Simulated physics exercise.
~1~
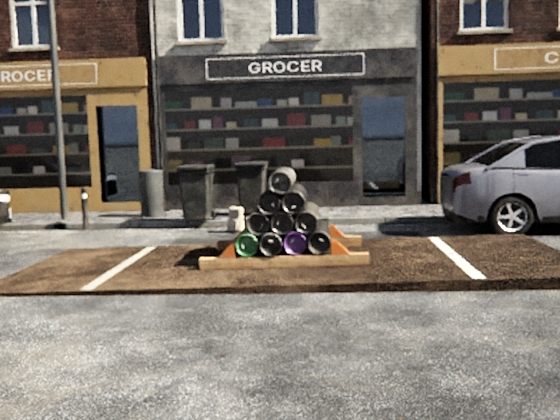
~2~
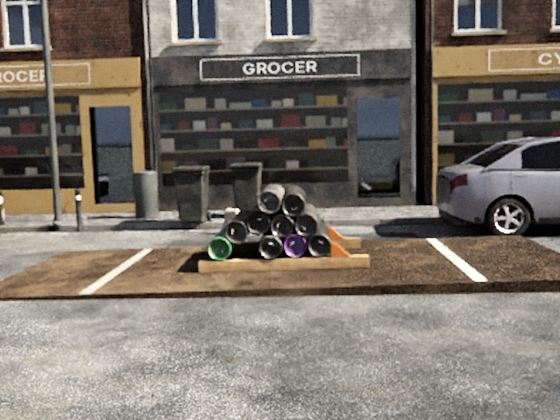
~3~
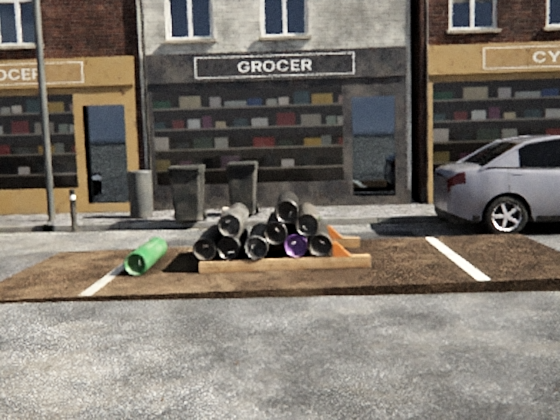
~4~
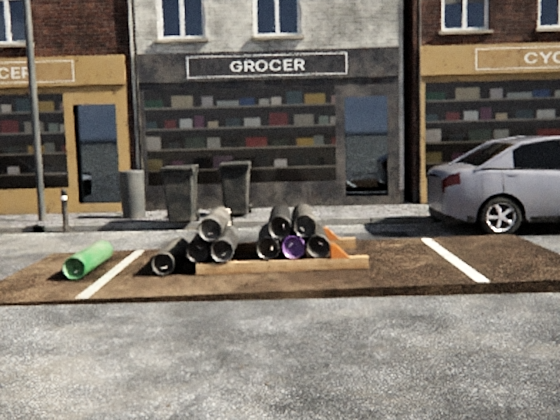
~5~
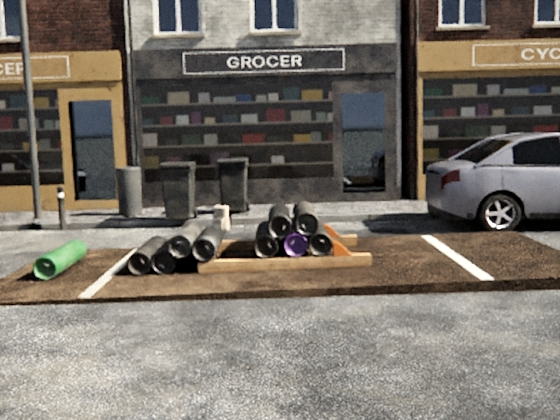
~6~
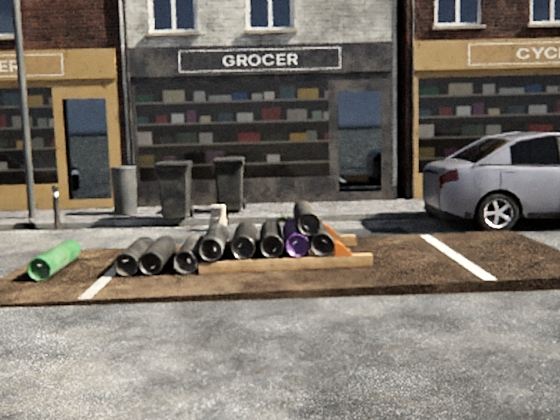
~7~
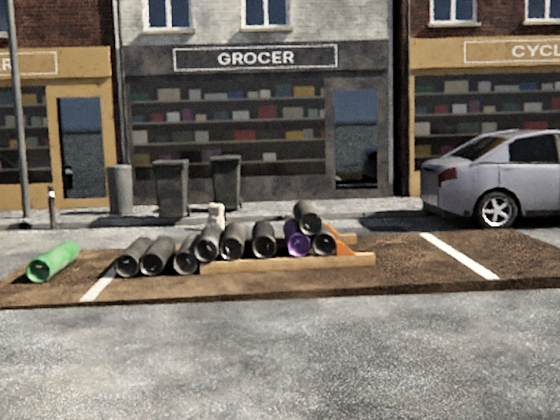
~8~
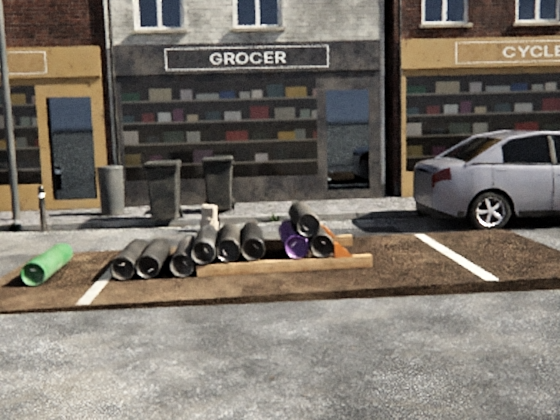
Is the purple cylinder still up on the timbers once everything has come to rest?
Yes, the purple cylinder is still up on the timbers at the end, while the green one lies beyond the left white line.
